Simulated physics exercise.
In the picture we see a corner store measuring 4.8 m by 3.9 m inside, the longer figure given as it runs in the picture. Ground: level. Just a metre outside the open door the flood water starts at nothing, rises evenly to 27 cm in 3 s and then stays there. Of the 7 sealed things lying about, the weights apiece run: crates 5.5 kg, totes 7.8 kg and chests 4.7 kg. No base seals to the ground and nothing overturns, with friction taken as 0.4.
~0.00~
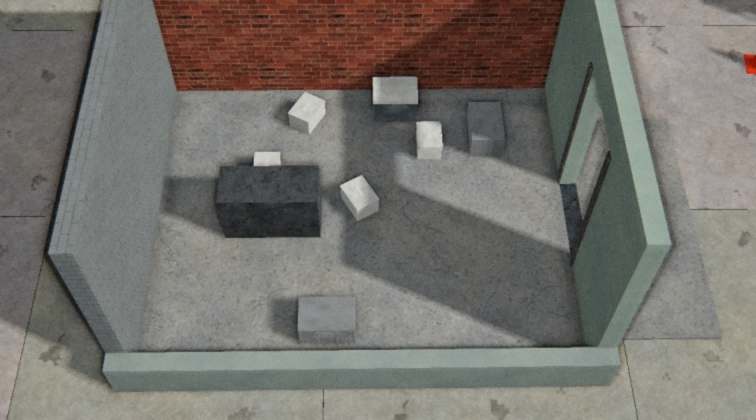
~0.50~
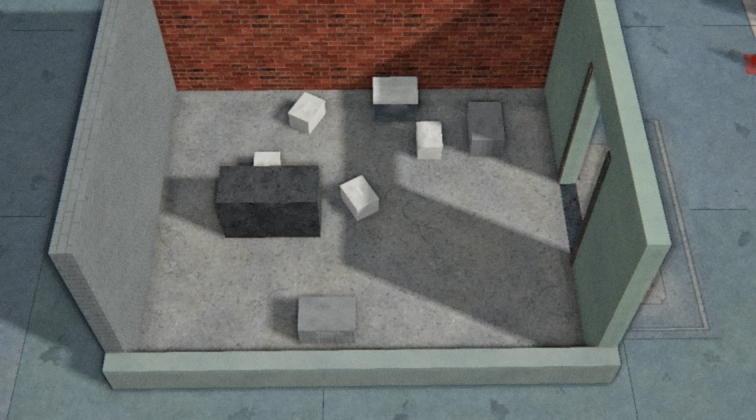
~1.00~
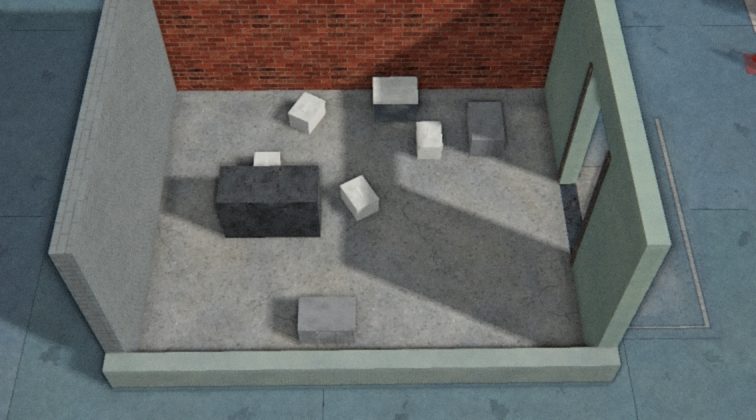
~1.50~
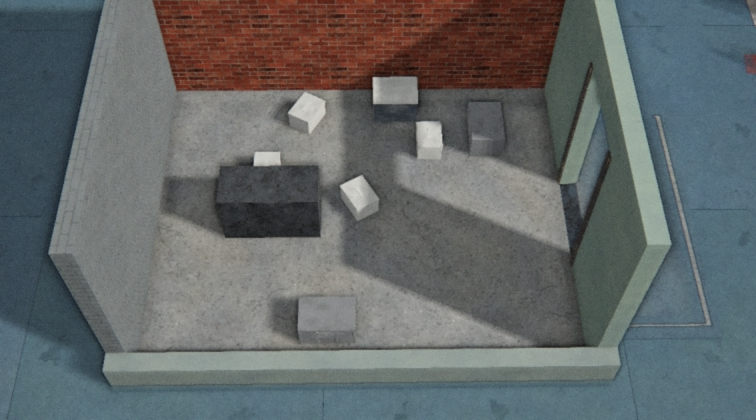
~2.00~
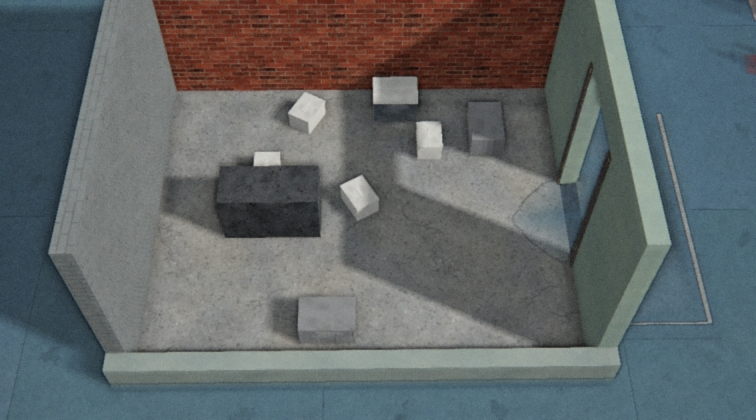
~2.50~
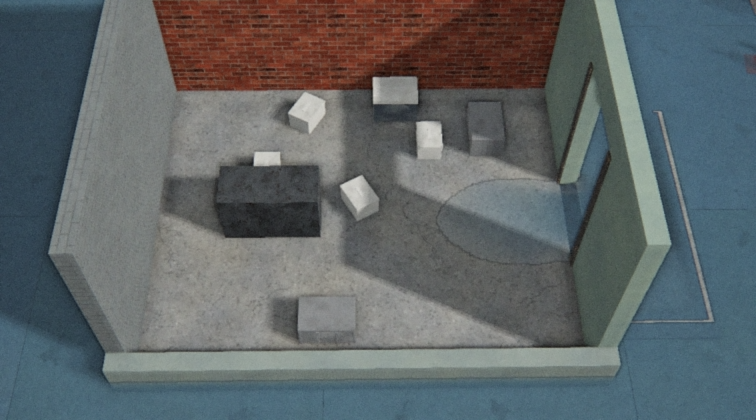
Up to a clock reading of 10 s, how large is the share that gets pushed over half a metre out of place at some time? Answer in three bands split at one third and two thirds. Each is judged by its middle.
Two thirds or more.
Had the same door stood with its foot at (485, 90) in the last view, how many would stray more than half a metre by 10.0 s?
Then it comes to 3 of them.
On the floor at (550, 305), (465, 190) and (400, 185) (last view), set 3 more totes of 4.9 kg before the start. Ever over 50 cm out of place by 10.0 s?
First one stays inside the line, second one crosses the line, third one crosses the line.
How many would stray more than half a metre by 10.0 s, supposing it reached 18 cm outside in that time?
Then 3 of them.
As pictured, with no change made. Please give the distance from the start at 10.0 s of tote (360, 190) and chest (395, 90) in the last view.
The first is 200 cm from its start, the second 150 cm.
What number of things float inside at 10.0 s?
I get 7.
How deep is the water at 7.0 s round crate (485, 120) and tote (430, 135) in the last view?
Depth approx. 3 cm / 9 cm.
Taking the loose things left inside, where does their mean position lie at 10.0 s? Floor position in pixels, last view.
The centre is close to (267, 153).
After 3.5 s 0 of 7 are over 50 cm from their spots; 0 afloat.
After 4.5 s 1 of 7 are over 50 cm from their spots; 0 afloat.
After 7.0 s 6 of 7 are over 50 cm from their spots; 5 afloat.
After 10.0 s 5 of 7 are over 50 cm from their spots, and 7 have been at some point; 7 afloat.
